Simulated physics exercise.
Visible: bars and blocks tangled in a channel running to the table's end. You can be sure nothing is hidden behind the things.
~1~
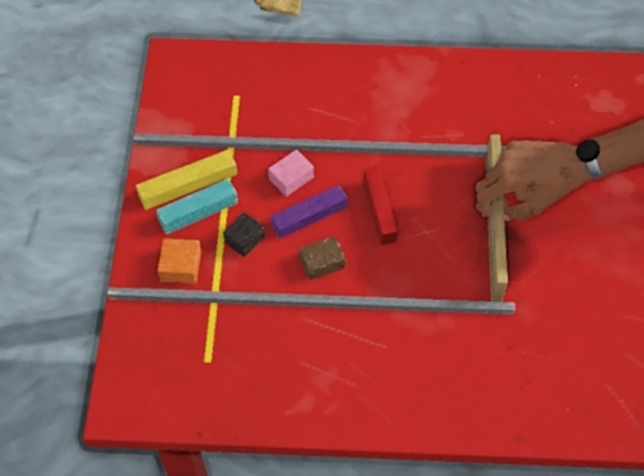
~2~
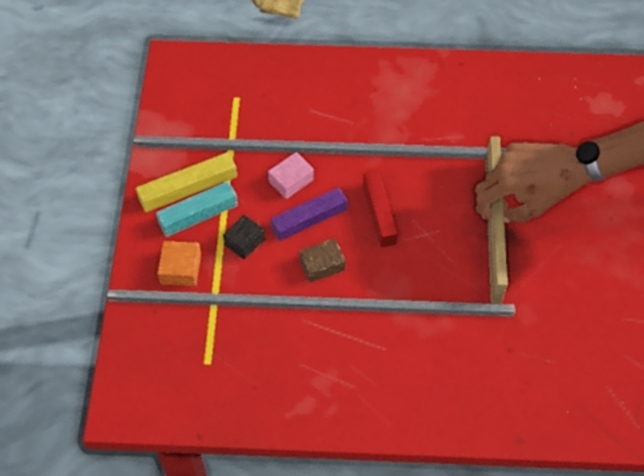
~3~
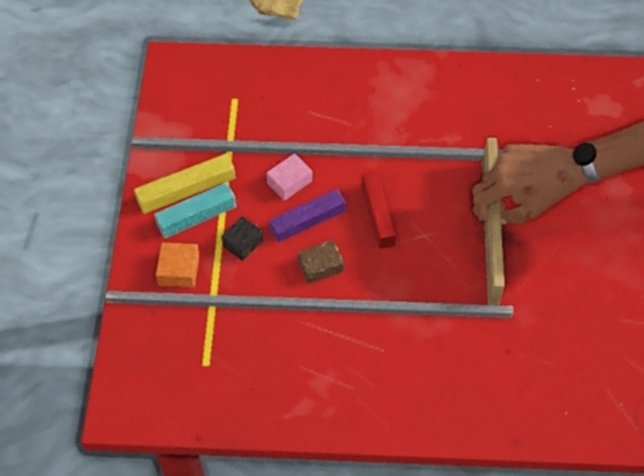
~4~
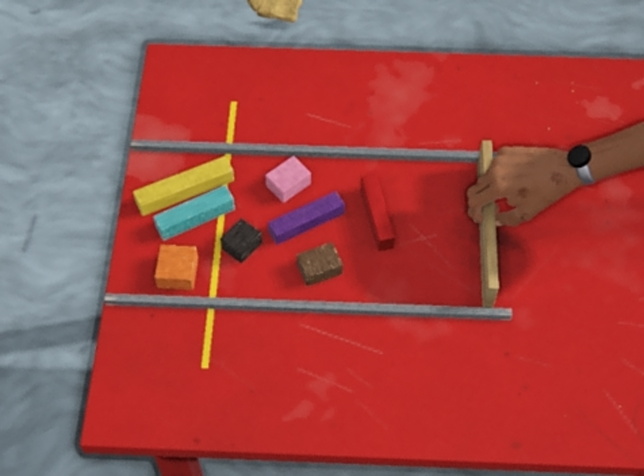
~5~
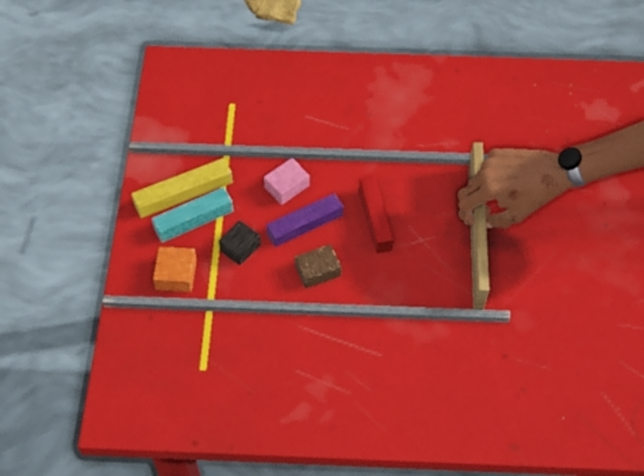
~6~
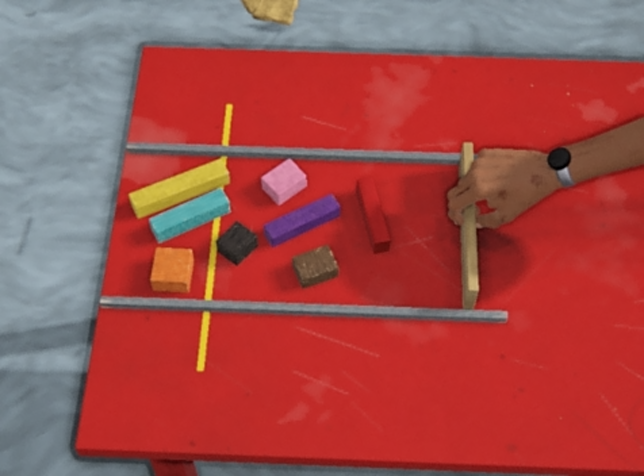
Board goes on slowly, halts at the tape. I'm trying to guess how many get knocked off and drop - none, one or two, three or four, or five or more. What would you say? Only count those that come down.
Band: Nil.
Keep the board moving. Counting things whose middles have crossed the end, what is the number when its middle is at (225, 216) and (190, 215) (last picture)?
Counts for the two places are 0 and 1.
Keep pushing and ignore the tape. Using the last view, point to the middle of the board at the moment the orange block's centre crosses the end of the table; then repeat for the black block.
The middle is at (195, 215) when it's the orange block, and at (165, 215) when it's the black block.
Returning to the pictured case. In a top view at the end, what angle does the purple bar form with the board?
I'd say it's about 20° out of line.
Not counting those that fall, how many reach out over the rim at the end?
I count 1 overhanging.
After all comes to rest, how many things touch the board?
3 in contact.
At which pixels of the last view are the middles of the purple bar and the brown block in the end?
You'll find the purple bar at roughly (179, 215) and the brown block at roughly (193, 255).
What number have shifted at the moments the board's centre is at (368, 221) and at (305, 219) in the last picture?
1, then 5.
Soon after, none off yet; yellow bar at rest near (180, 189); orange block at rest near (172, 270); turquoise bar at rest near (190, 215).
At rest, the number that fall off is zero.
